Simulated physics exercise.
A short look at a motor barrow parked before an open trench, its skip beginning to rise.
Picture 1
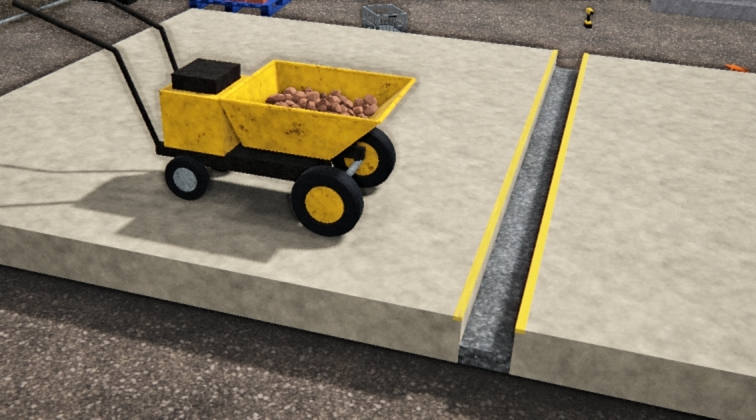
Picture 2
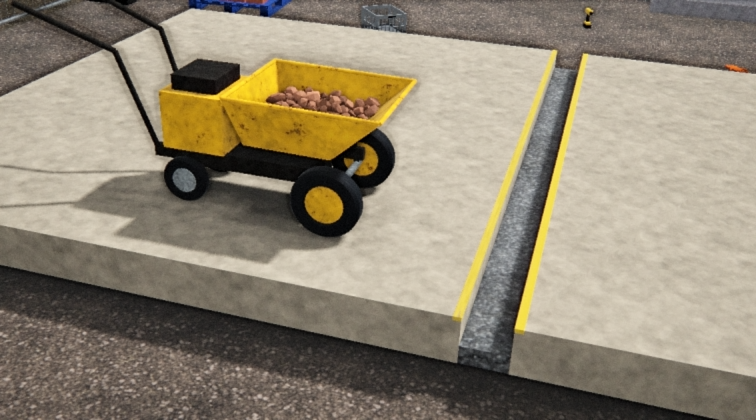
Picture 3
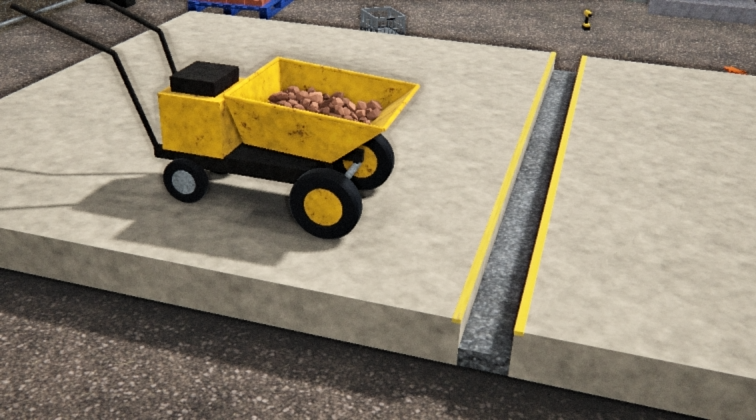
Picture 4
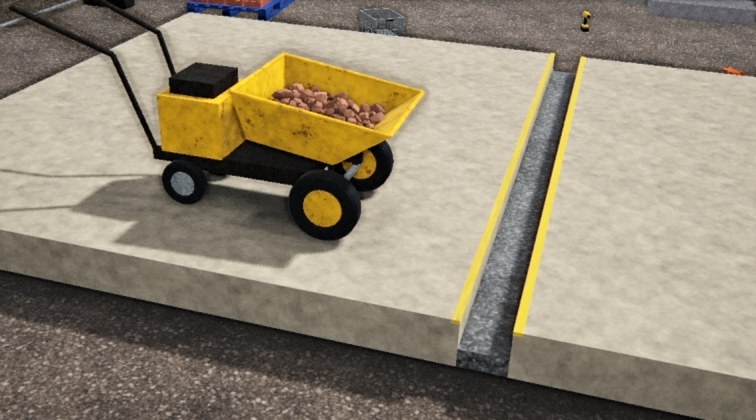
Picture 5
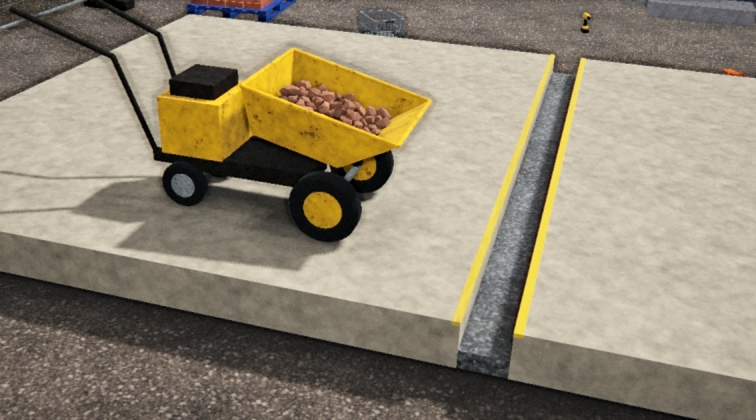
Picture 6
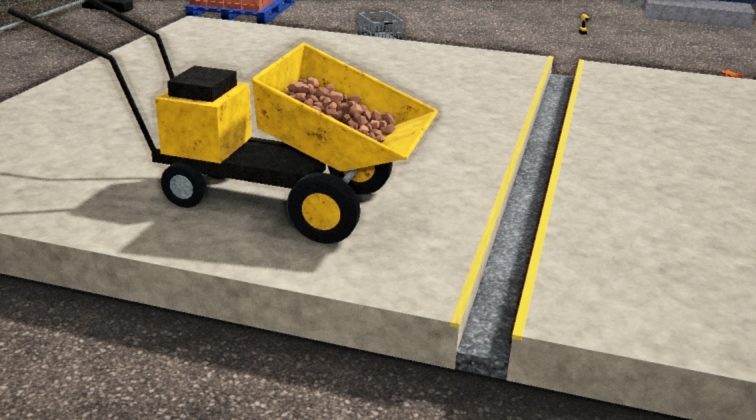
The clip shows a yellow motor barrow loaded with reddish-brown rubble, parked on a concrete slab to the left of a narrow, yellow-edged trench. The skip stays level at first, then gradually tilts forward toward the right while the wheels remain in place.
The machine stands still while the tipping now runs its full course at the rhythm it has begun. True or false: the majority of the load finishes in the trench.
False.
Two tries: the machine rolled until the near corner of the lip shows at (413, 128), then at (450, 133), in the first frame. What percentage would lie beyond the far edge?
0 and 10 in a hundred, in that order.
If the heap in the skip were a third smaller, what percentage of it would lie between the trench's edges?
Estimate: Close to 20 %.
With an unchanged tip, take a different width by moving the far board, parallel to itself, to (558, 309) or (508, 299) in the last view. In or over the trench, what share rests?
20 %, give or take, and then 20 %.
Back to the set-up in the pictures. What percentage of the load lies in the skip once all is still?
I reckon some 40 percent.
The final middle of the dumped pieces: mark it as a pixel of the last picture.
Resting centre, last frame: Roughly (477, 231).
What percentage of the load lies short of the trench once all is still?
Result: Some 40 % of the load.
Just after the last frame, skip tipped steeply; every one in the skip.
A moment on, skip tipped right over; roughly two thirds in the skip; roughly a quarter short of the trench.
Further on, skip tipped right over; roughly a third in the skip; roughly a third short of the trench; roughly a quarter in or heaped over the trench.
When it is over, skip tipped right over; roughly a third in the skip; roughly a third short of the trench; roughly a quarter in or heaped over the trench; not one beyond it.
